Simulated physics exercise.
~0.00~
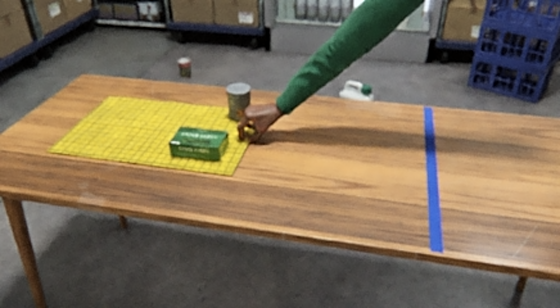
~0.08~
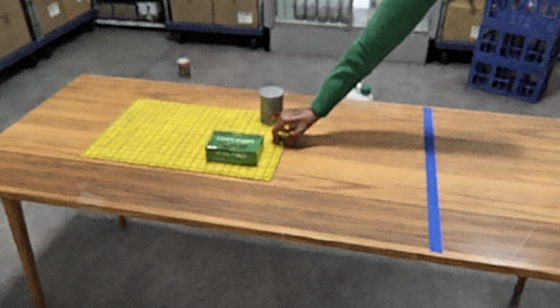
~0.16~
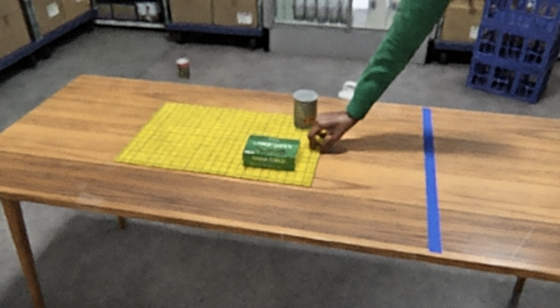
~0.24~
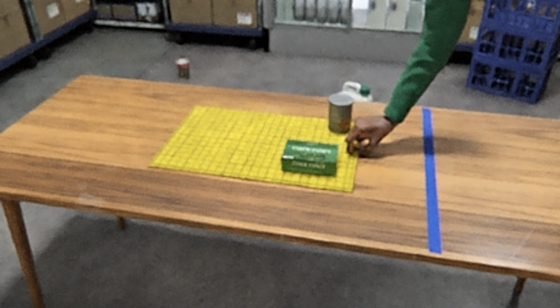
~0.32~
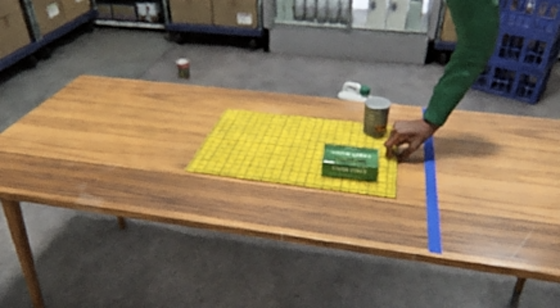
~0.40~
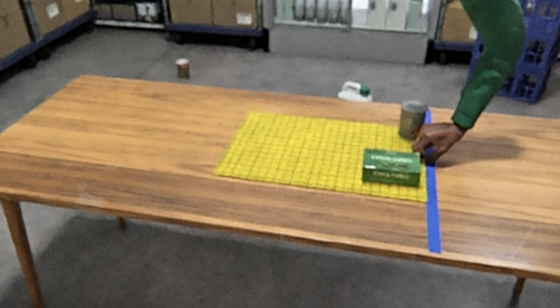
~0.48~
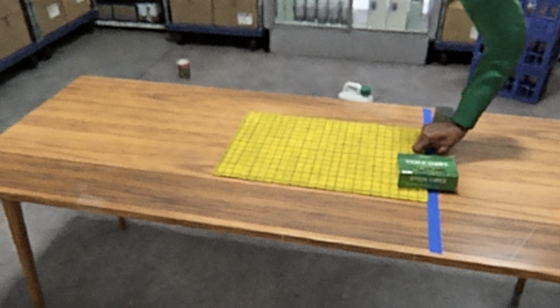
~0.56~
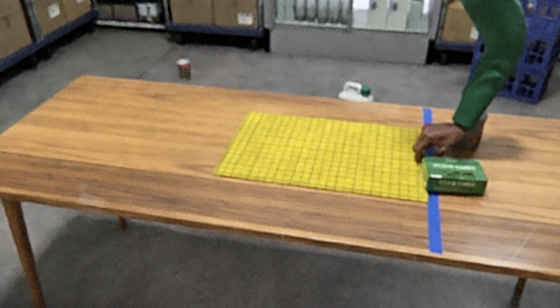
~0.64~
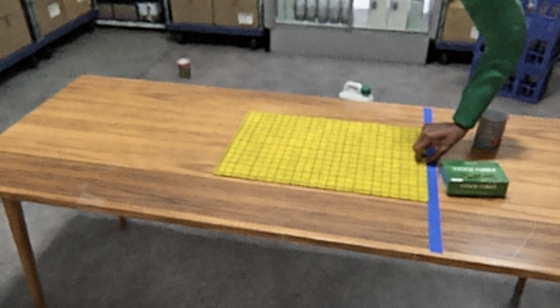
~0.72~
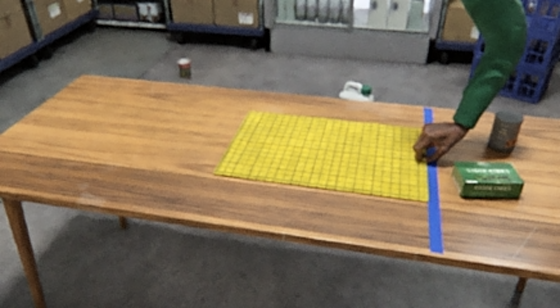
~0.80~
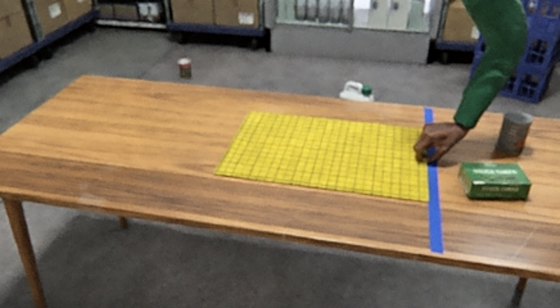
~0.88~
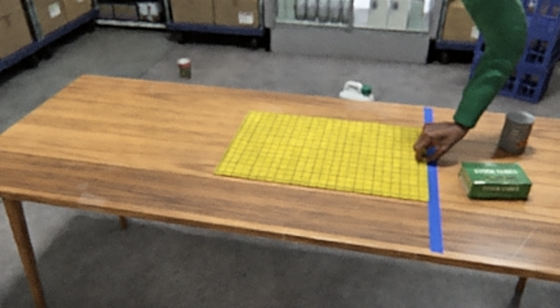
In the video, a hand pulls a yellow cloth carrying a green packet and a grey tin rightward across a wooden table, stopping at a strip of blue tape. Both objects slide off the front edge onto the bare table and come to rest beyond the tape, the tin upright.
